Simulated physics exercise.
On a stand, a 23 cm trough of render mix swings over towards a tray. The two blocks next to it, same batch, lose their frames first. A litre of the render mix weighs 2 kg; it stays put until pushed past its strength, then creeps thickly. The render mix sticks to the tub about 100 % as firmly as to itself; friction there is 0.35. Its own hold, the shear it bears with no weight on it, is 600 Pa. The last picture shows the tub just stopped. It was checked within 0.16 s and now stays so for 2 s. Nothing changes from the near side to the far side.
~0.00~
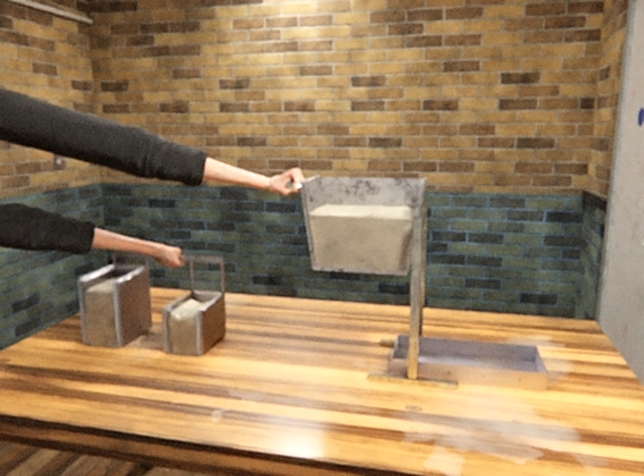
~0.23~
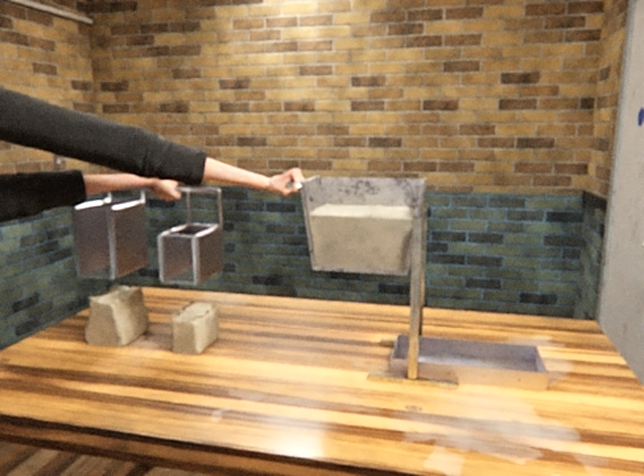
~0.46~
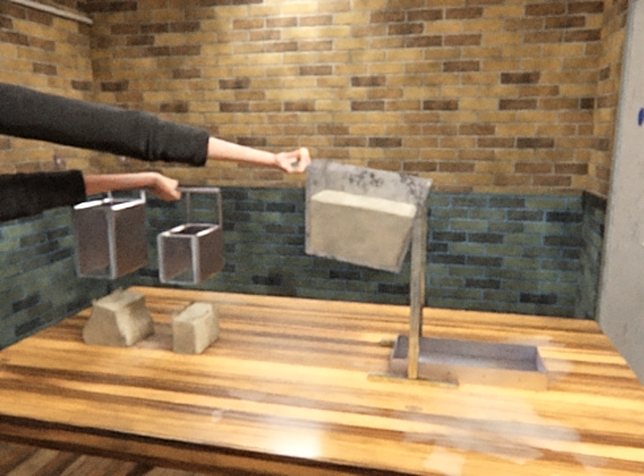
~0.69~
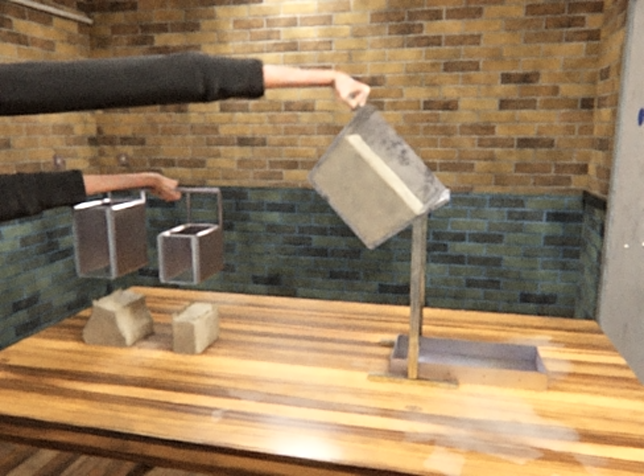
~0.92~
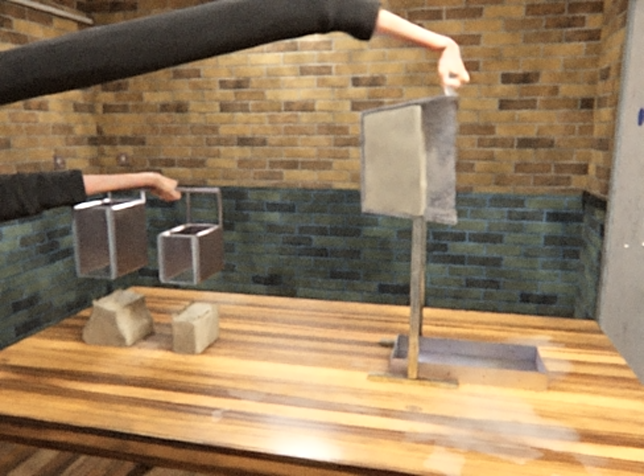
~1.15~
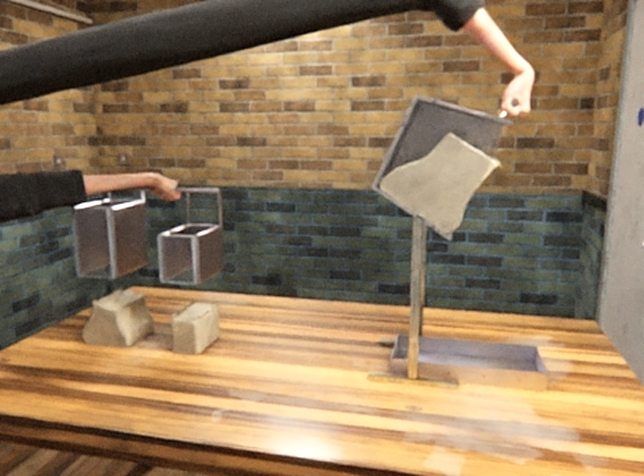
On a wooden table, a hand lifted two open metal boxes off two pale blocks, which sagged slightly, then another hand swung a tub of thick, pale mix over to the right on its post.
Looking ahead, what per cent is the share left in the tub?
The share left in the tub is near 0 %.
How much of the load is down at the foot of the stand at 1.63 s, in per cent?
Some 75 per cent.
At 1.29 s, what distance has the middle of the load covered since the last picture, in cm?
Roughly 16 cm.
After 1.29 s, the tub is at 114 degrees and holds 32 %.
After 1.46 s, the tub is at 114 degrees and holds 4 %.
After 1.63 s, the tub is at 114 degrees and holds 0 %.
After 1.80 s, the tub is at 114 degrees and holds 0 %.
After 3.15 s, the tub is at 114 degrees and holds 0 %.
